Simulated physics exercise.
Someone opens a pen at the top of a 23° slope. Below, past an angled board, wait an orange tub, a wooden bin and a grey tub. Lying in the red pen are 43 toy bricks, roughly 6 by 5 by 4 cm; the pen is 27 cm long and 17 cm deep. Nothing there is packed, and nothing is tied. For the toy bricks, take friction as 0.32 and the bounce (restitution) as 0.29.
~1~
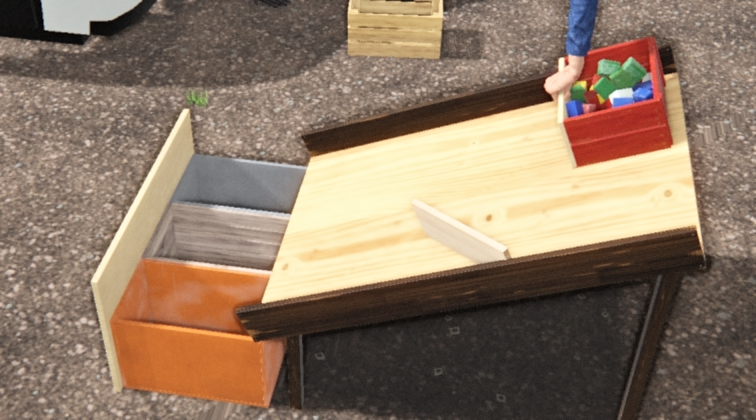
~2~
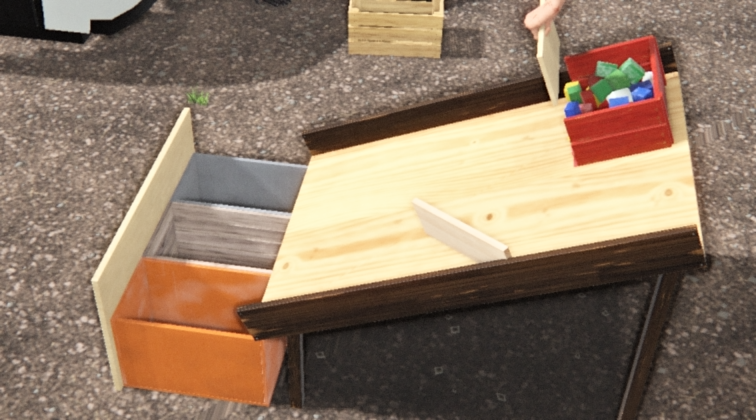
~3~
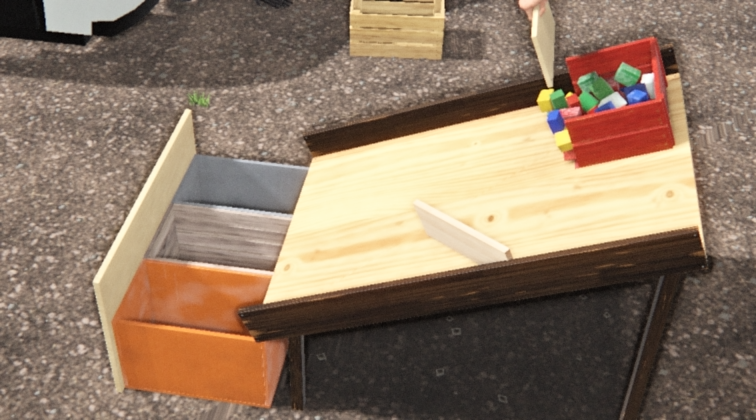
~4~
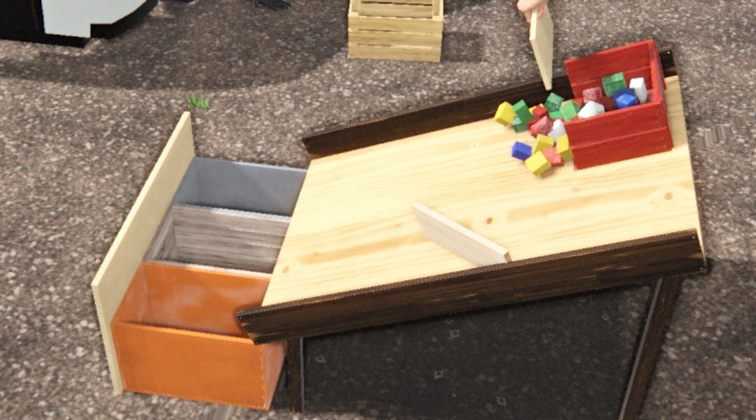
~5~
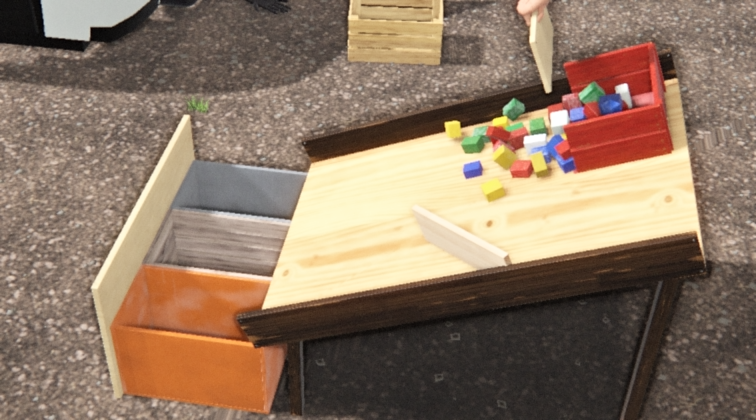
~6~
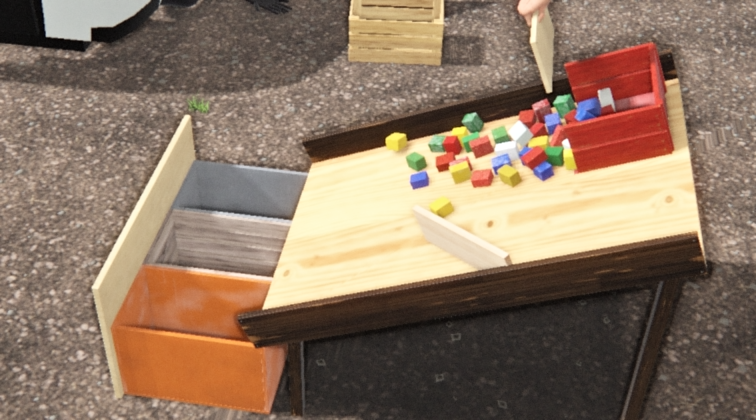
The footage shows a hand lifting a wooden panel from the side of a red pen atop a sloping board, then colourful toy bricks sliding out and spreading down the slope leftward, with orange, wooden and grey tubs at left.
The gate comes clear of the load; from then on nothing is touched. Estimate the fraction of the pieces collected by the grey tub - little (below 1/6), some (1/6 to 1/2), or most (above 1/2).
Most.
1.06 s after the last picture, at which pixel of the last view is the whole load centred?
Centre: Approx. (227, 243).
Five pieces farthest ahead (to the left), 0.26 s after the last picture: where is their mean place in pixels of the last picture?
Their centre is around (322, 182).
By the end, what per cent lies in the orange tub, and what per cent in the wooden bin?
First place roughly 0 per cent, second place roughly 35 per cent.
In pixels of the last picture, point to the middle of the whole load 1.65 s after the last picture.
The middle lies near (212, 252).
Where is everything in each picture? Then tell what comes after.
In the first picture (we follow the rim corner now nearest the camera), red pen at (654, 100); grey tub at (301, 217); nothing out yet.
The second picture shows red pen at (655, 99).
The third picture shows red pen at (656, 101); 6 out.
The fourth picture shows red pen at (655, 103); 17 out, the lowest brick at (523, 123).
The fifth picture shows red pen at (655, 106); 24 out, the lowest brick at (453, 130).
The sixth picture shows red pen at (655, 106); grey tub at (302, 223); 30 out, the lowest brick at (396, 142).
Then, 0.26 s after the last picture, 4 still in the red pen, 38 on the slope and 1 in the air.
Then, 0.59 s after the last picture, 2 in the wooden bin, 10 in the grey tub, 29 on the slope and 2 in the air.
Then, 1.06 s after the last picture, 10 in the wooden bin, 23 in the grey tub, 6 on the slope and 4 in the air.
Final count (1.65 s after the last picture), 14 in the wooden bin and 29 in the grey tub. Asked share, 29 of 43, 67 per cent.
